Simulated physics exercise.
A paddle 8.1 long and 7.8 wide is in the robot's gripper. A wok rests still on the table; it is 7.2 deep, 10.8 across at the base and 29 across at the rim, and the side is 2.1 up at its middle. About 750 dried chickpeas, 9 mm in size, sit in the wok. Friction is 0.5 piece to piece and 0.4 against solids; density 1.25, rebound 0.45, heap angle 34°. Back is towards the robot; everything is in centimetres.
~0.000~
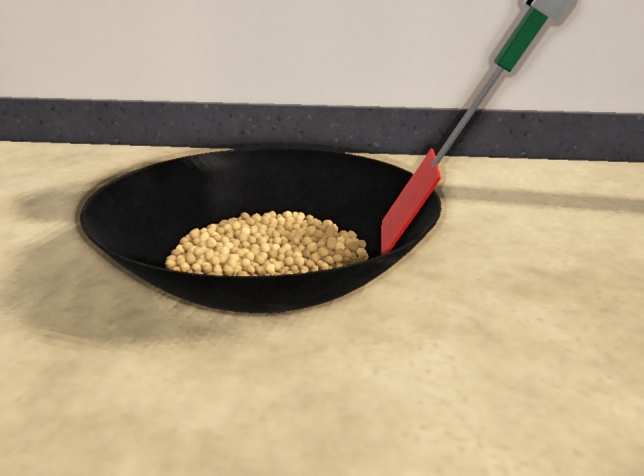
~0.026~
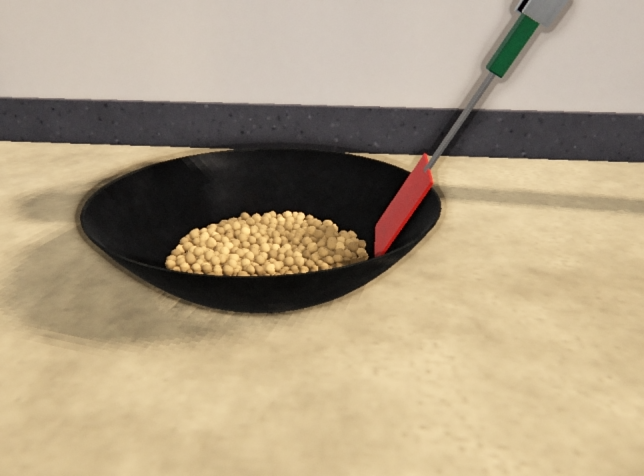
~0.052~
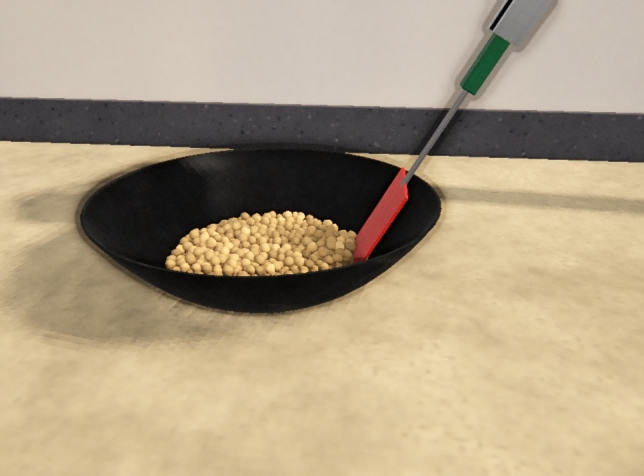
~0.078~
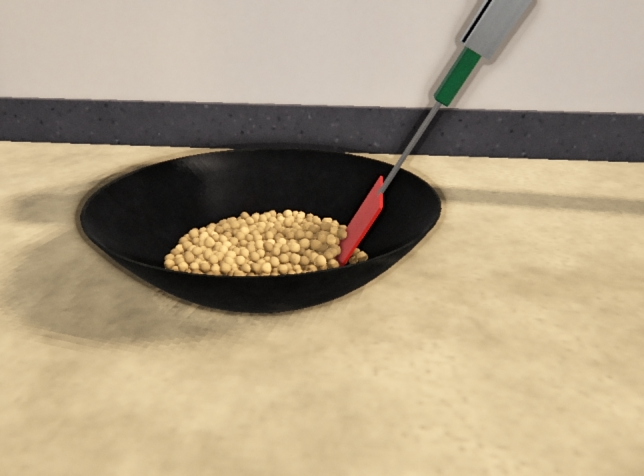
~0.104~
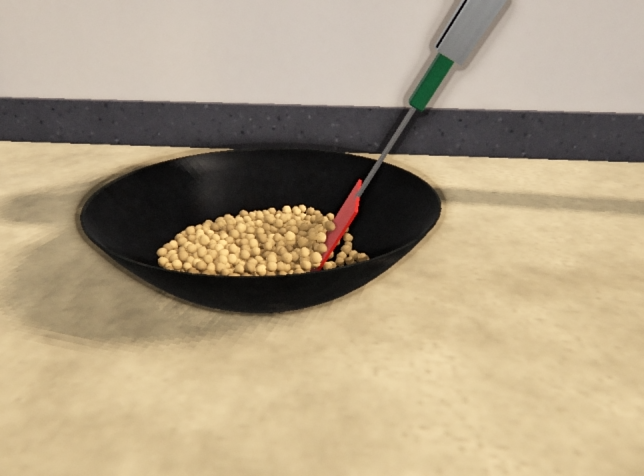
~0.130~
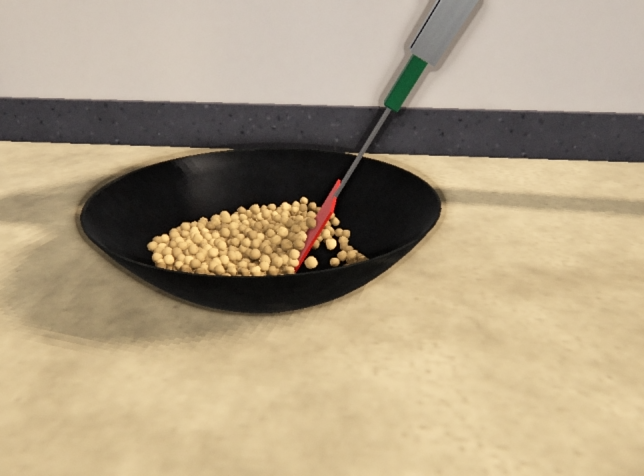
A red paddle on a green and gray handle moved down and left into a black wok, then pushed through the pile of chickpeas, shifting some leftward while a few remained on its right.
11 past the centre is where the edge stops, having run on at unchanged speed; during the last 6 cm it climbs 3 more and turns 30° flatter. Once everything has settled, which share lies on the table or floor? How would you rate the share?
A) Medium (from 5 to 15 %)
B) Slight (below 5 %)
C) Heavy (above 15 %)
(C) Heavy (above 15 %).
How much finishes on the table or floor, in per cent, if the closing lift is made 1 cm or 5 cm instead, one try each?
Near 25 and 20 percent respectively.
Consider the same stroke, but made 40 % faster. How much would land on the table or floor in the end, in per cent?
Roughly 30 in a hundred.
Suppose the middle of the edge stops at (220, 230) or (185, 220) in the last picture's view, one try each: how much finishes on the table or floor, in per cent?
Around 0 per cent for the first try and 0 per cent for the second.
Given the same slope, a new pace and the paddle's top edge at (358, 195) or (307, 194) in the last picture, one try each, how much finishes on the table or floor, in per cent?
Try one roughly 15 per cent; try two roughly 30 per cent.
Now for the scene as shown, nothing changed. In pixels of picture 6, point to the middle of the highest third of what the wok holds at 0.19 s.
At about (206, 236).
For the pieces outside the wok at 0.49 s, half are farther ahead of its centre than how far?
I reckon roughly 20 centimetres.
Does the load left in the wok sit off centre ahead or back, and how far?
Roughly 3.5 centimetres ahead.
After 0.19 s, sloping 61°, highest piece 8 above the table; 746 in the wok.
After 0.26 s, sloping 50°, highest piece 7 above the table; 746 in the wok.
After 0.49 s, sloping 31°, highest piece 11 above the table; 557 in the wok, 78 on the table or floor, 111 on the blade or in flight.
After 1.54 s, sloping 31°, highest piece 5 above the table; 557 in the wok, 189 on the table or floor.
At rest, 557 in the wok, 189 on the table or floor. That is 25 % on the table or floor.
